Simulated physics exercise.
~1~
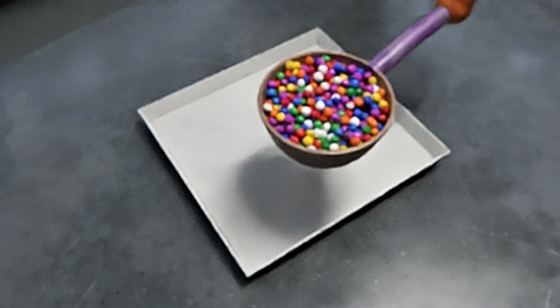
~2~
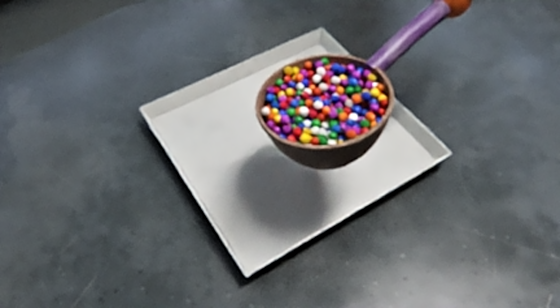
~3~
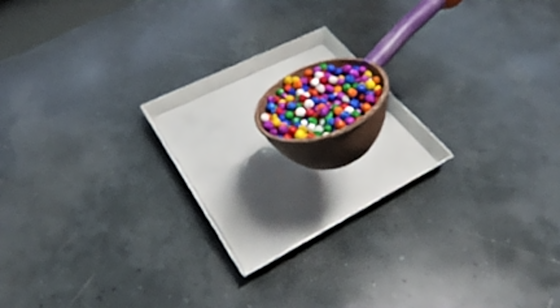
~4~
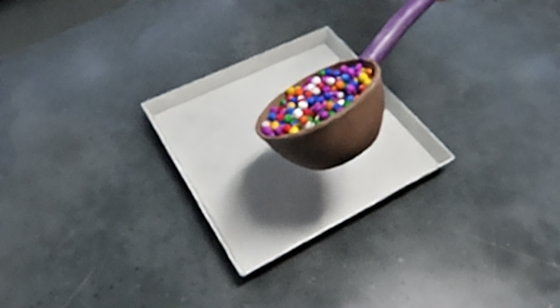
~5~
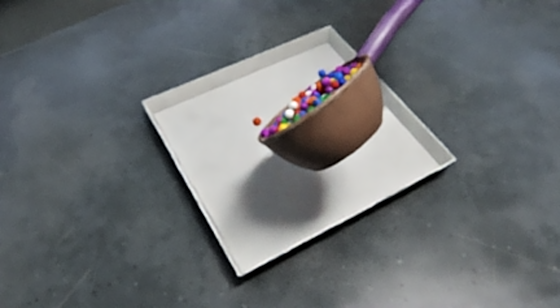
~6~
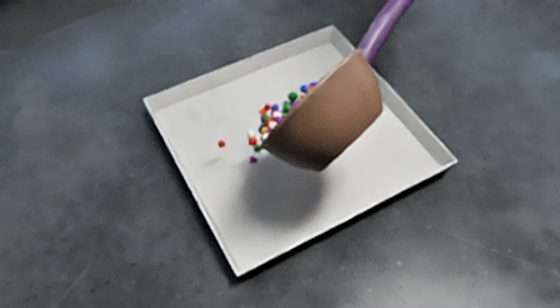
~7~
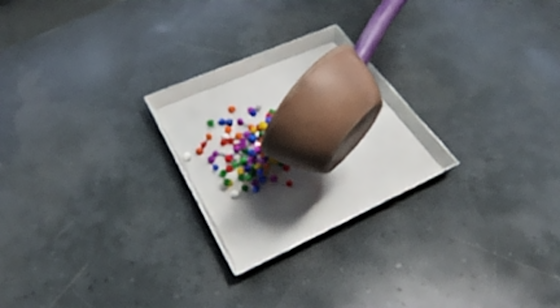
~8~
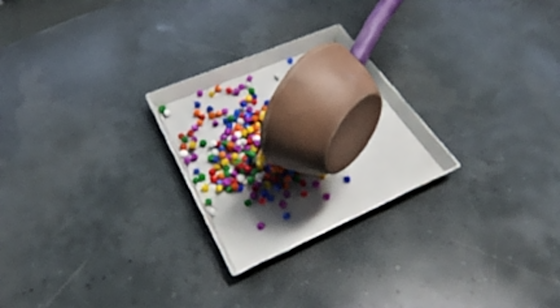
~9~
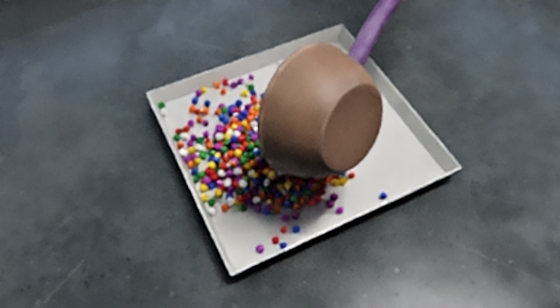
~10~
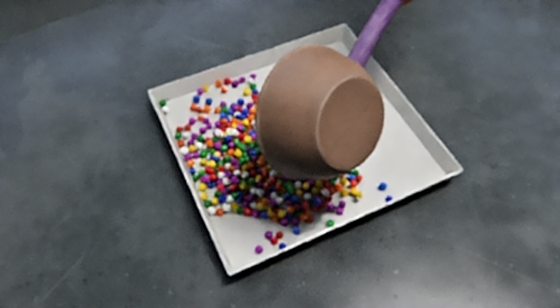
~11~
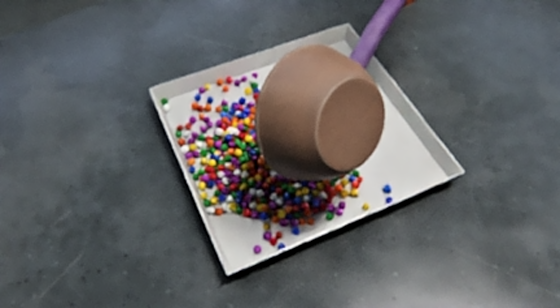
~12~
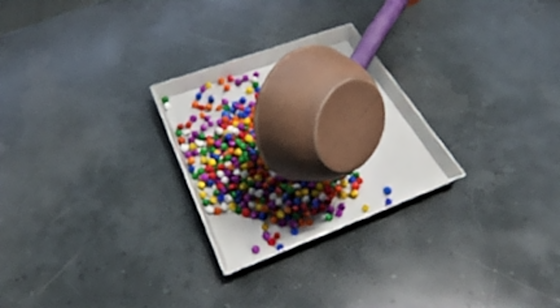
Multicoloured beads tumbling from a tilting brown ladle with a purple handle, spreading over a pale tray as the ladle stays overturned above.
